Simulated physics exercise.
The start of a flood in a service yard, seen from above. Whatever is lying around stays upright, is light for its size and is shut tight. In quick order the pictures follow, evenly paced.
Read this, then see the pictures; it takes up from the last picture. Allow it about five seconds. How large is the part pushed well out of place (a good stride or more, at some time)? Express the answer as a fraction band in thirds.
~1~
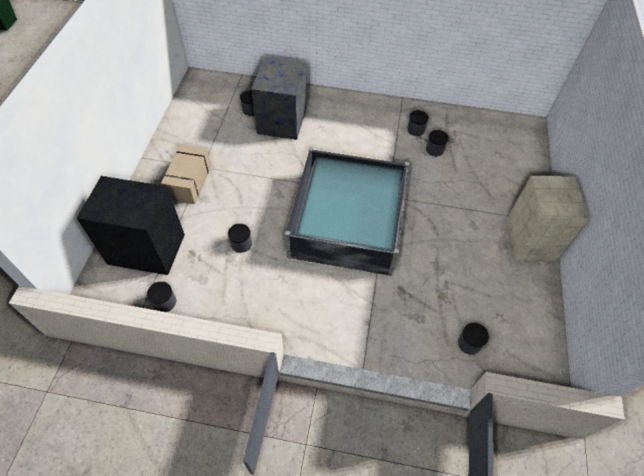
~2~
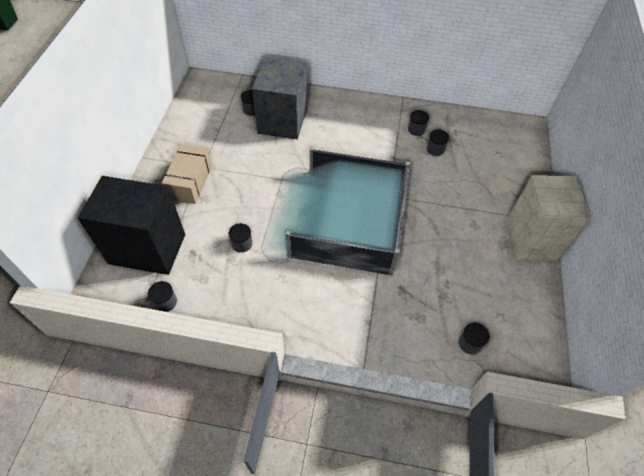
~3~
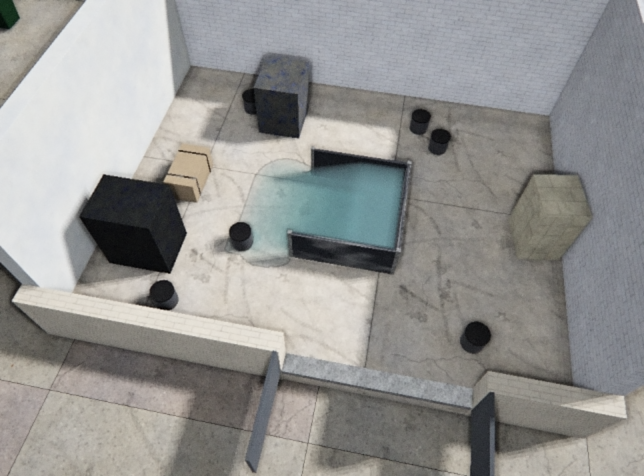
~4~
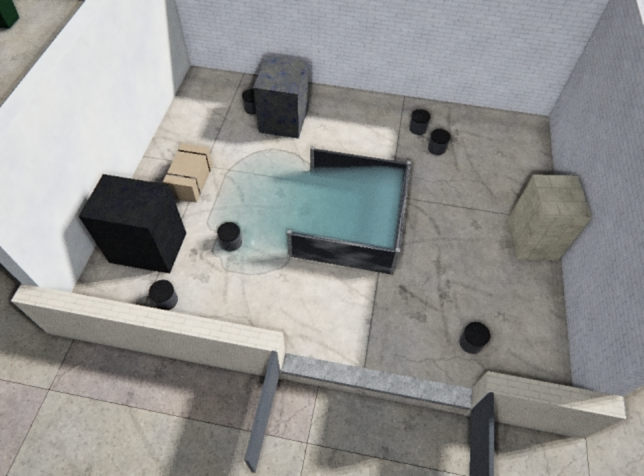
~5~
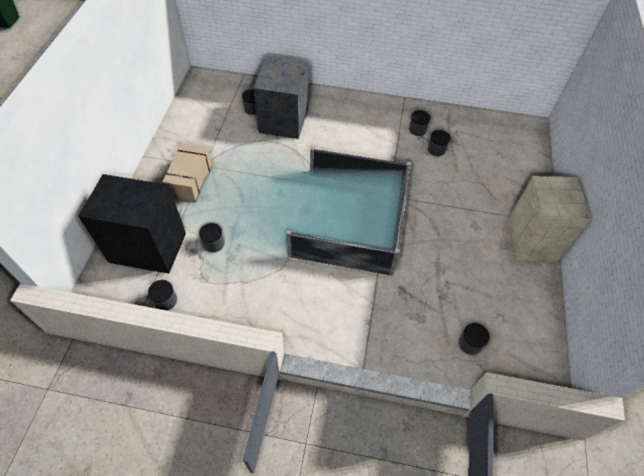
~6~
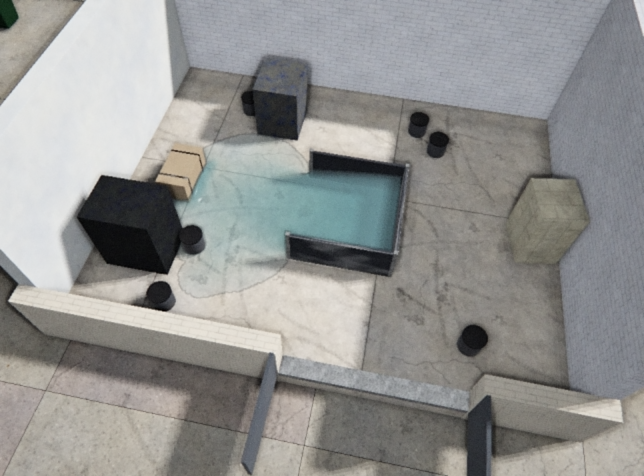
Fraction band: 1/3 to 2/3.
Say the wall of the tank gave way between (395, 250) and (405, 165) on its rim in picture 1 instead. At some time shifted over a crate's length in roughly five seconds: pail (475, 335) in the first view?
I'd say it goes the distance.
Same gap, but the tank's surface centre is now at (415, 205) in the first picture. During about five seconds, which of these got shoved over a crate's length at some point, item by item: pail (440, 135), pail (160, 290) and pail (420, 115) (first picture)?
First never went far, then displaced far, then never went far.
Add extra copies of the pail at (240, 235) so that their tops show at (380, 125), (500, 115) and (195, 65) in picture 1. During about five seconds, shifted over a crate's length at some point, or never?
First remains in place, second remains in place, third driven off.
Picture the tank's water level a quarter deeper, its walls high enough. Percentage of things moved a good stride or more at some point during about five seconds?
I get 60 percent.
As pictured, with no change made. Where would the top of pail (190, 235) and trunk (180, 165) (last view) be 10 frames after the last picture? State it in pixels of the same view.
Near pixel (183, 310) and pixel (145, 137).
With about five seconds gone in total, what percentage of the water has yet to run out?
Looks like about 100 per cent of the water.
A moment on, 2 of 7 are well off their spots; 1 afloat.
Next, 3 of 7 are well off their spots; 2 afloat.
Later, 3 of 7 are well off their spots; 2 afloat.
In the end, 2 of 7 are well off their spots, and 3 have been at some point; 3 afloat.
